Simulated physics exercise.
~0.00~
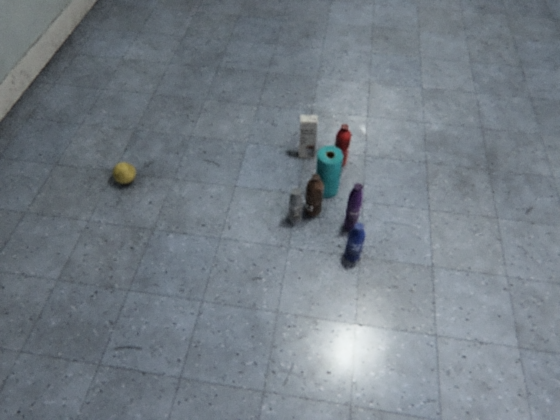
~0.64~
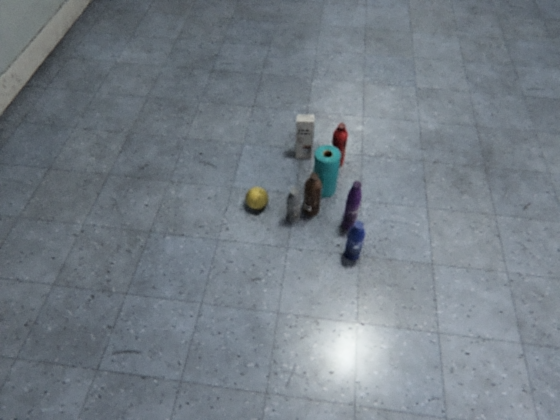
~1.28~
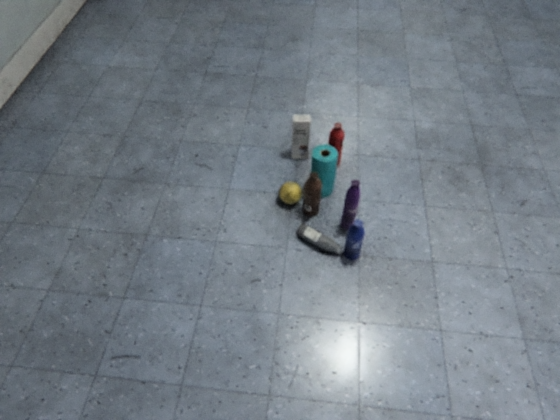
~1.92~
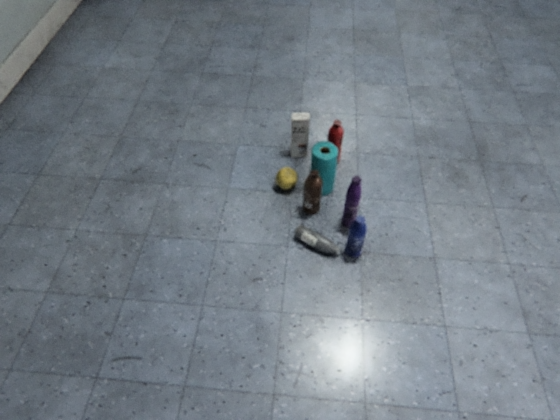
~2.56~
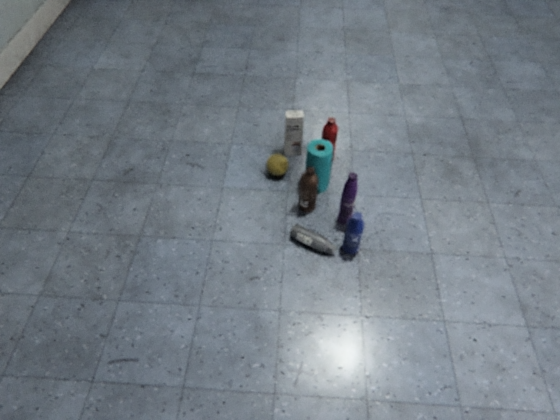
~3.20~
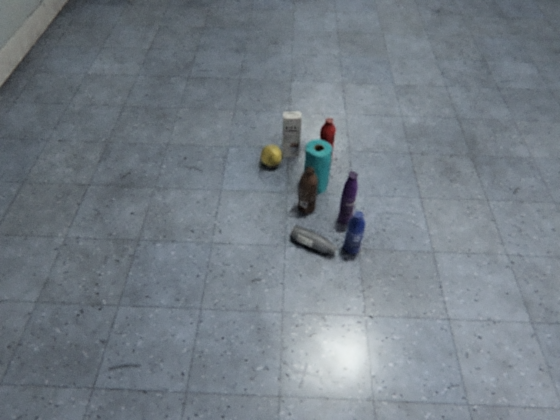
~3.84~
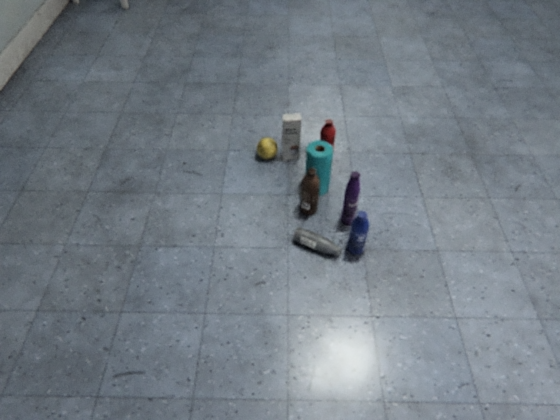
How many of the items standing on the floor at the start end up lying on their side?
One of them does, the small grey bottle, which lies on its side near the blue bottle at the end.
